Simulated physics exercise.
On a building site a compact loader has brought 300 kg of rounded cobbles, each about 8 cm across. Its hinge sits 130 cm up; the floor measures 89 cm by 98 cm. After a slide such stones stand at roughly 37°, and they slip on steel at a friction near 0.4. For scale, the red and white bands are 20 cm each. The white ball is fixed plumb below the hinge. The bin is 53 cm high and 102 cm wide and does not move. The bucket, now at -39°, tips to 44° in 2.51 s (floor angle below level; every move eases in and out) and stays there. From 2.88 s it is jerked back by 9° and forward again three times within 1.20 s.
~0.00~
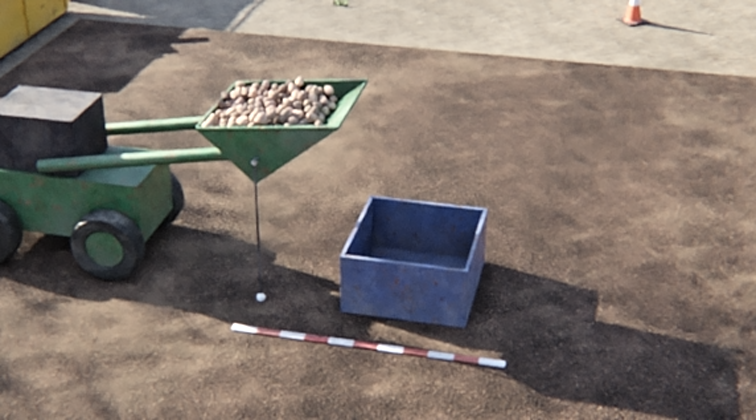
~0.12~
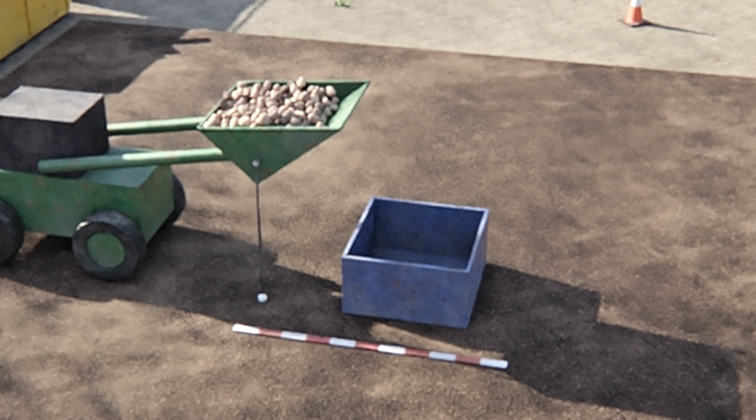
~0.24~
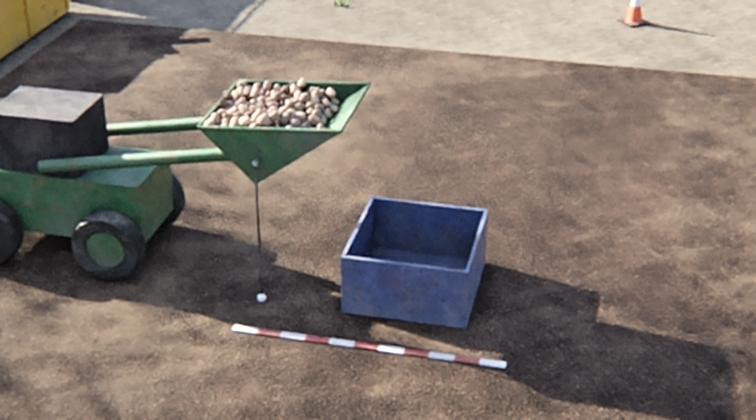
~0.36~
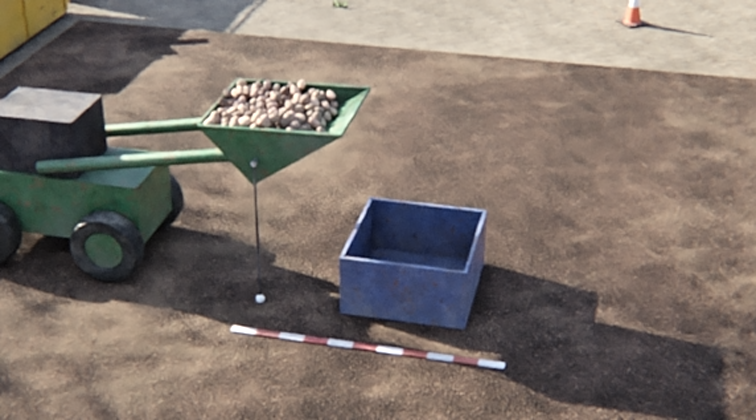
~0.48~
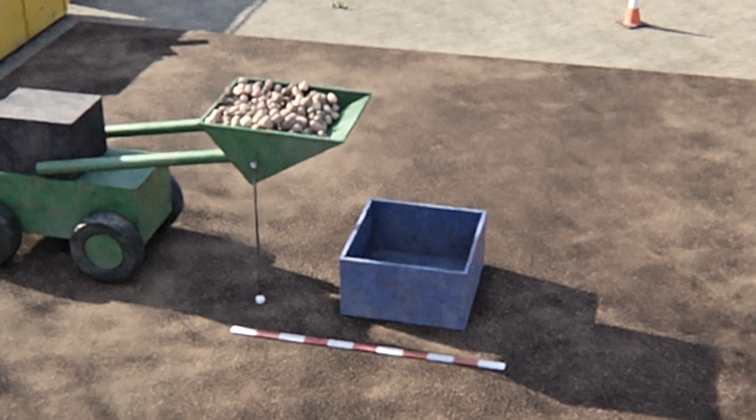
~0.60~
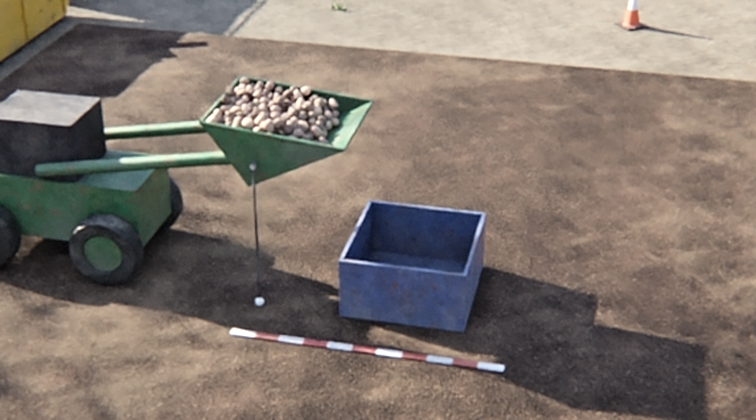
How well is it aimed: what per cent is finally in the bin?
Some 55 per cent of it.
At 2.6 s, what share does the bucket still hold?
About 0 per cent.
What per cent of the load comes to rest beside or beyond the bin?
Near 5 in a hundred.
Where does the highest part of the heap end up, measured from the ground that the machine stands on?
Some 24 cm above that level.
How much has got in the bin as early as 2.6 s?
About 50 per cent by then.
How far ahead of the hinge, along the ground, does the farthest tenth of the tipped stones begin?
Roughly 150 cm ahead of it.
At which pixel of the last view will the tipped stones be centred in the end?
Near (374, 276).
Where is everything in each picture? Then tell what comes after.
Lip at (338, 128), floor tilted -39°, highest stones at (298, 95), in the first picture.
The bucket is at -38°, its lip at (340, 129); the top of the load is at (300, 96); the stones move at 0.0 m/s on average, in the second picture.
The bucket is at -37°, its lip at (341, 132); the top of the load is at (292, 95); the stones move at 0.1 m/s on average, in the third picture.
The bucket is at -34°, its lip at (341, 136); the top of the load is at (274, 97); the stones move at 0.1 m/s on average, in the fourth picture.
Lip at (343, 142), floor tilted -31°, highest stones at (255, 91); the stones move at 0.1 m/s on average, in the fifth picture.
The bucket is at -27°, its lip at (344, 150); the top of the load is at (249, 91); the stones move at 0.1 m/s on average, in the sixth picture.
After 1.9 s the floor is at 31°; 86 % in the bucket, 7 % short of the bin, 7 % in the bin; the foremost stones are at (375, 255).
After 2.6 s the floor is at 44°; 1 % in the bucket, 45 % short of the bin, 51 % in the bin, 2 % beside or beyond the bin; the foremost stones are at (467, 277).
After 4.5 s the floor is at 44°; 0 % in the bucket, 44 % short of the bin, 53 % in the bin, 3 % beside or beyond the bin; the foremost stones are at (467, 284).
After 7.1 s the floor is at 44°; 0 % in the bucket, 44 % short of the bin, 53 % in the bin, 3 % beside or beyond the bin; the foremost stones are at (467, 284).
